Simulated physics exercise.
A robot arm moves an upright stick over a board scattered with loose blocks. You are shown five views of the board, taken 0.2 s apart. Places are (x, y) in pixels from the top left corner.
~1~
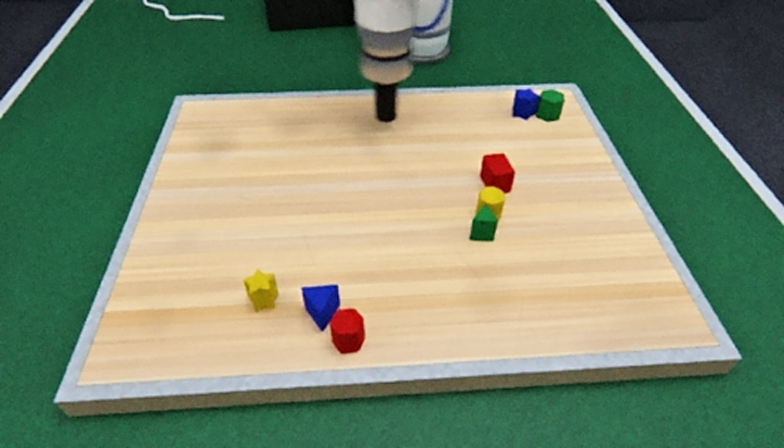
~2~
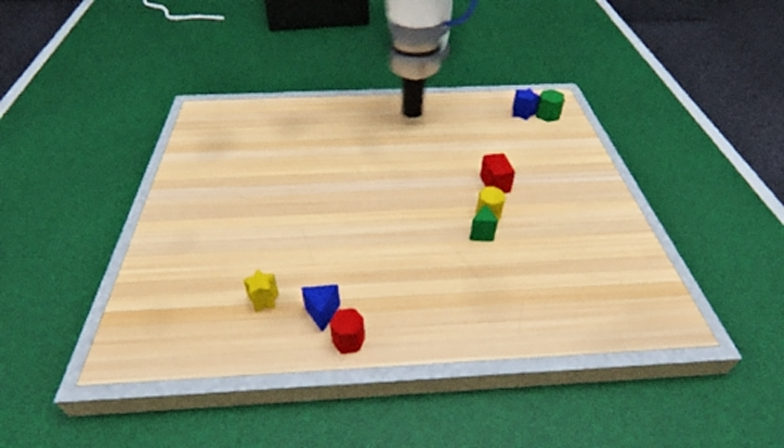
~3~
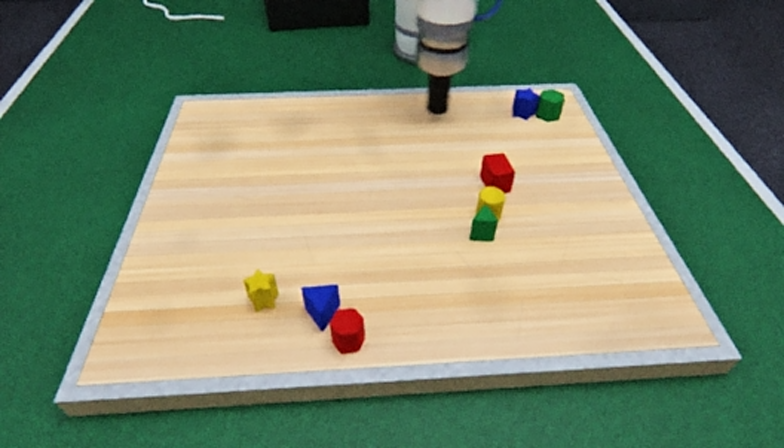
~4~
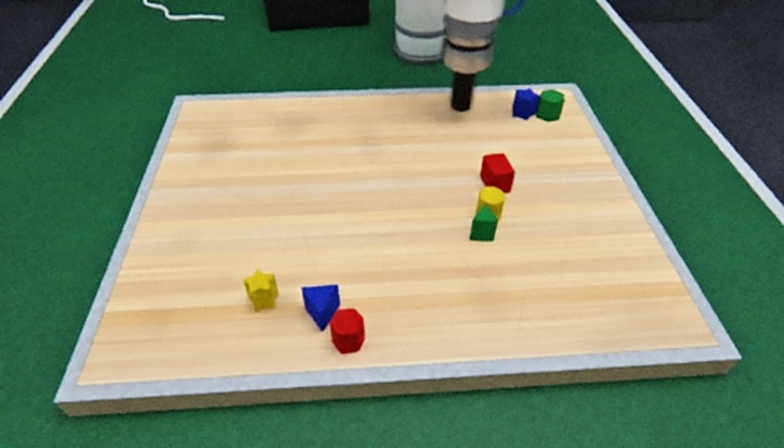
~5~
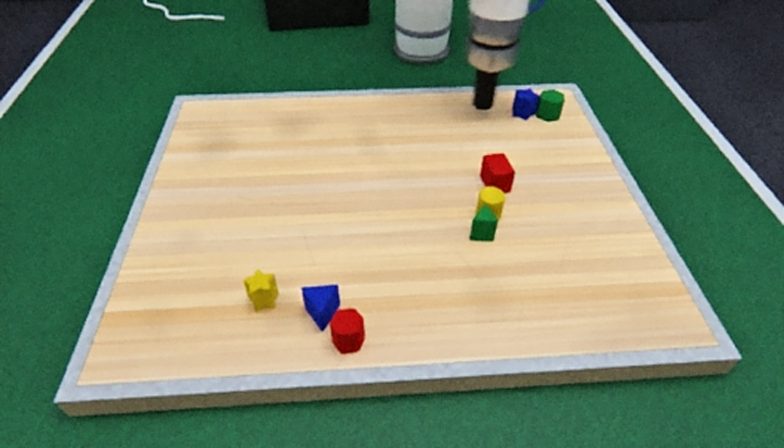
A pale wooden board with a grey rim lies on a green surface, seen from above one edge by a still camera. A blue star and green hexagon sit together at the far right, with red, yellow and green blocks below them, and yellow, blue and red blocks nearer, left of centre. The robot arm slides its dark upright stick steadily rightward along the far edge, nearing the blue star, while every block stays still.
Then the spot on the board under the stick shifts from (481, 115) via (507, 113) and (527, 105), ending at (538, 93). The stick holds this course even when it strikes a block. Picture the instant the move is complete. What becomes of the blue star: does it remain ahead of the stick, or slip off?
The stick moves past it.
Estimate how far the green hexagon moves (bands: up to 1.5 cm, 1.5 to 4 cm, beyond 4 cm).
Once the path is done, the green hexagon lies 1.5 to 4 cm from its present place.
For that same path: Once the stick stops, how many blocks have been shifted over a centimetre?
Two blocks move more than 1 cm.
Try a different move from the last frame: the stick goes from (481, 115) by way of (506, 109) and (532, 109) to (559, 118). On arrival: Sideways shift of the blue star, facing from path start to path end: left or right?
The right-hand side.
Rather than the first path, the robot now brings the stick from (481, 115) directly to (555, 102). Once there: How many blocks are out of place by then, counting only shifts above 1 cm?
My prediction: Two blocks.
What follows on the original path. One third of the way, stick at (510, 102); blue star at (532, 93); green hexagon at (557, 96).
Two thirds of the way, stick at (529, 94); blue star at (551, 87); green hexagon at (570, 96), turned 45° clockwise.
At the end, stick at (540, 82); blue star at (557, 84), turned 40° clockwise; green hexagon at (571, 96), turned 50° clockwise.
